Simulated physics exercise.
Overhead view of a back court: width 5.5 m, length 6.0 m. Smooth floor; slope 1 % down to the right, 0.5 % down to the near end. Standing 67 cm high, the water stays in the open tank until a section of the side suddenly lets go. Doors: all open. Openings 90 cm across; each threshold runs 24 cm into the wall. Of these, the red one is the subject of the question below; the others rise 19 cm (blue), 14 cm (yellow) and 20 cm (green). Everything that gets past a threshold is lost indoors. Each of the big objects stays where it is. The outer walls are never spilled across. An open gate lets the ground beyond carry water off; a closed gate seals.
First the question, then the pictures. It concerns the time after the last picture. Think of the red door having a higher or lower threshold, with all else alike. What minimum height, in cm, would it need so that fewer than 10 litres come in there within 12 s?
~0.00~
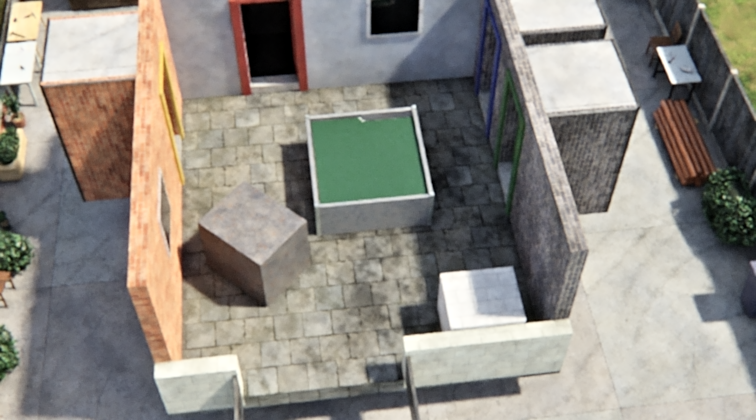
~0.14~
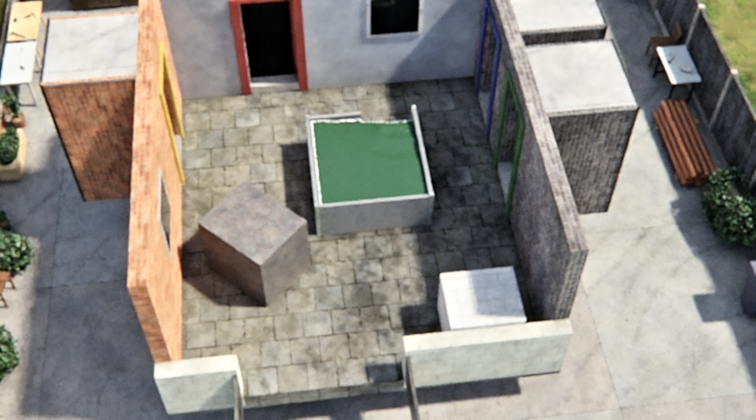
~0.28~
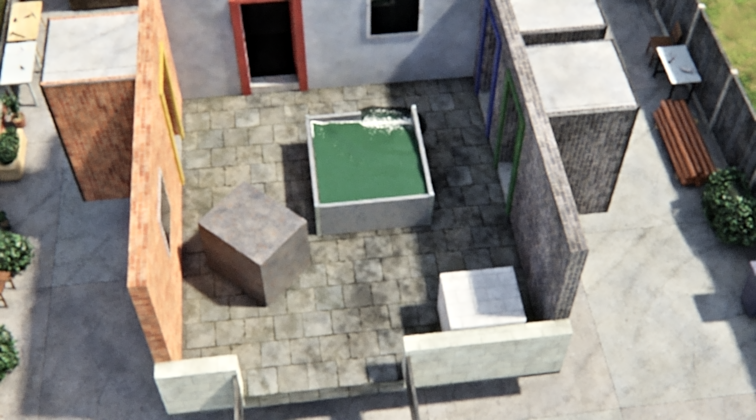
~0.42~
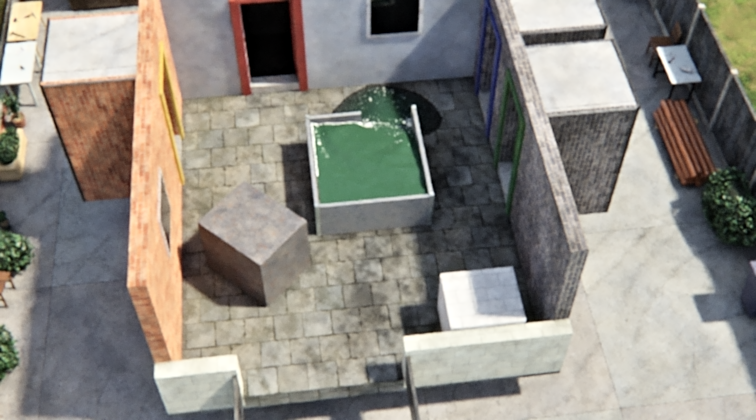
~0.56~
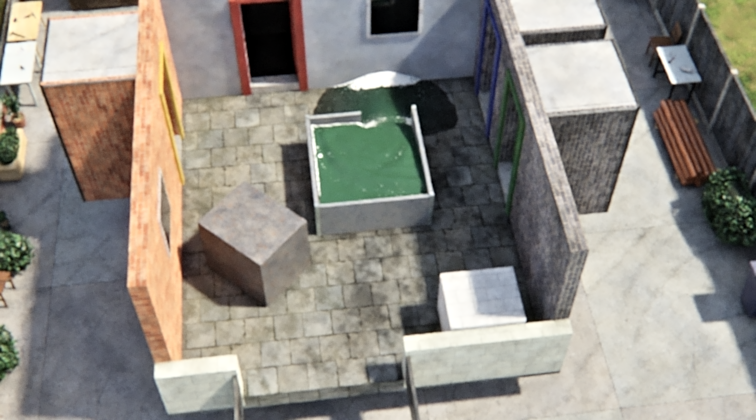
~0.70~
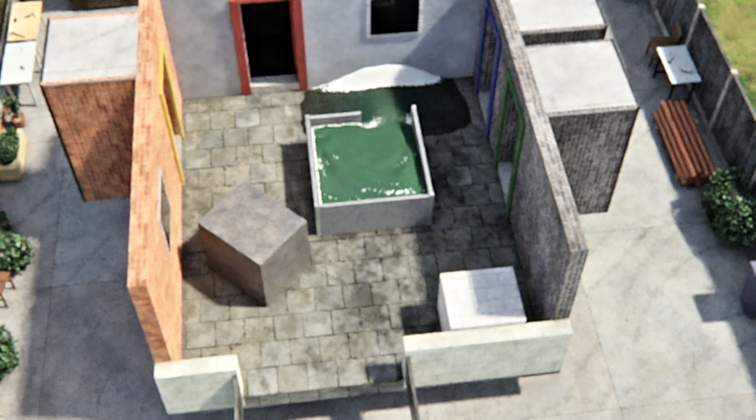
About 5 cm.
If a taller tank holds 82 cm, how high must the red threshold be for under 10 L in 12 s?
Roughly 6.5 centimetres.
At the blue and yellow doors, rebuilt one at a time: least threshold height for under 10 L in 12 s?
About 25 cm at blue and about 10.5 cm at yellow.
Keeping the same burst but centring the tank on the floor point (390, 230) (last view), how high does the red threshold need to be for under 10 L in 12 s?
You'd need some 6.5 cm.
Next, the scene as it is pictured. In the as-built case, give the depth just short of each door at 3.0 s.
Red door 7 cm, blue door 24 cm, yellow door 16 cm, green door 6 cm.
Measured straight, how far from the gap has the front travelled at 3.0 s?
Near 4.0 m, more or less.
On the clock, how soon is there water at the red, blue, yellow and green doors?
Times: Red 1.0 s, blue 0.9 s, yellow 2.4 s, green 2.0 s.
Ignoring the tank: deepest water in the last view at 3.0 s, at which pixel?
Near (469, 78).
After 1.4 s water covers 15 % of the floor, deepest (57 cm) near (469, 78); 8 cm at the red door, 0 litres in over its 18 cm threshold.
After 3.0 s water covers 55 % of the floor, deepest (32 cm) near (469, 78); 7 cm at the red door, 0 litres in over its 18 cm threshold.
After 12.0 s water covers 100 % of the floor, deepest (10 cm) near (539, 351); 6 cm at the red door, 0 litres in over its 18 cm threshold.
At the red door as built, the water arrived by 1.0 s and peaked near 9 cm at 2.0 s.
With a threshold of 4 cm, 16 litres would have come in within the 12 s; with 5.5 cm, 6 litres. So under 10 litres takes about 5 cm.
